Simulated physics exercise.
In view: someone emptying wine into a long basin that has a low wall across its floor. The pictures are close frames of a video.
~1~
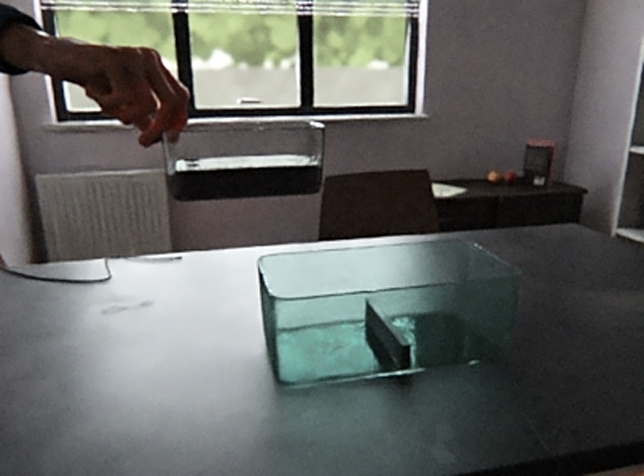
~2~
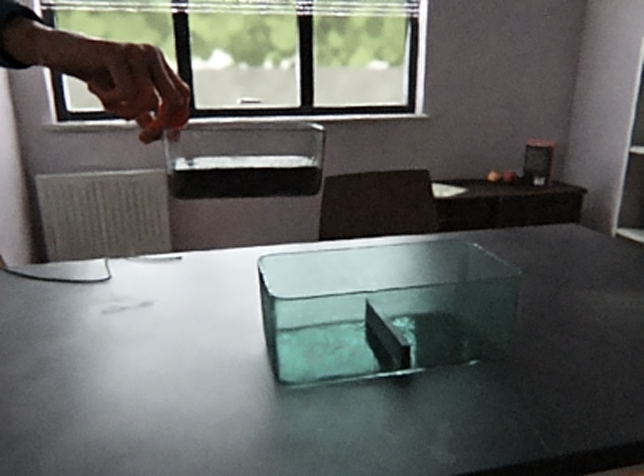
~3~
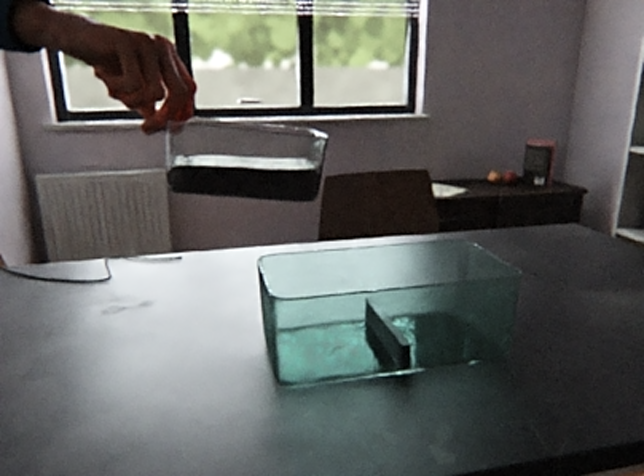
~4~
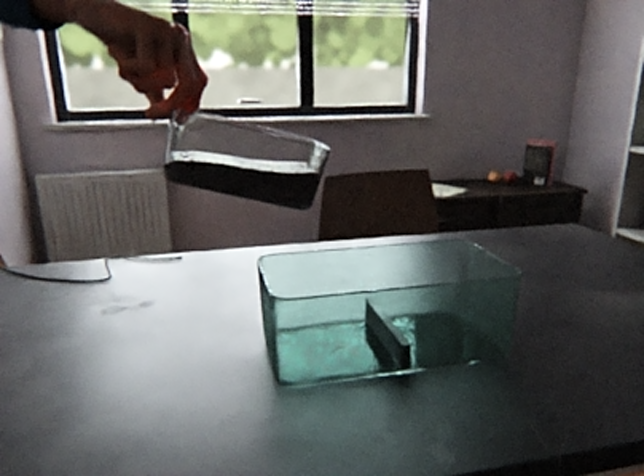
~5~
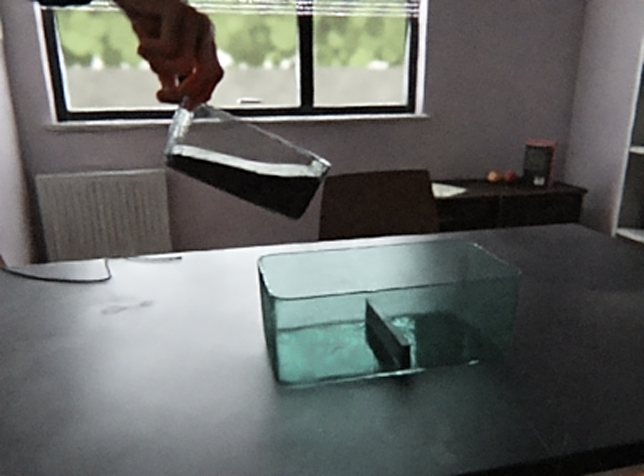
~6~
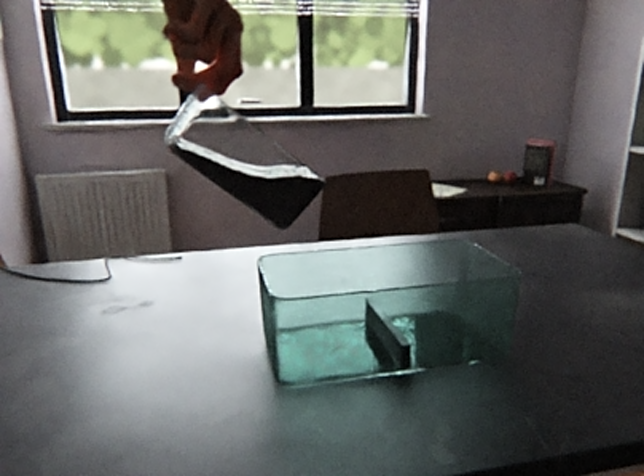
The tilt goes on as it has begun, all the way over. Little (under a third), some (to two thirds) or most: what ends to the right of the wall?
In the end not even a third is right of the wall.
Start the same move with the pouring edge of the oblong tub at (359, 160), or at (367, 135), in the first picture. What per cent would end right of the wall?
About 25 and 50 per cent.
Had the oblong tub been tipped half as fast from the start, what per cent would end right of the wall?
It comes to 5 per cent or so.
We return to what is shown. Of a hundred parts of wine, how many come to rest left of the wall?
Some 85 per cent.
A moment on, the oblong tub is tipped on its side and 19 per cent is still to pour, 40 is left of the wall and 0 right of it.
Next, the oblong tub is tipped on its side and 8 per cent is still to pour, 77 is left of the wall and 6 right of it.
Then the oblong tub is tipped on its side and 3 per cent is still to pour, 78 is left of the wall and 13 right of it.
Later the oblong tub is tipped on its side and 1 per cent is still to pour, 82 is left of the wall and 14 right of it.
At rest 84 per cent lies left of the wall, 14 right of it and 3 outside.
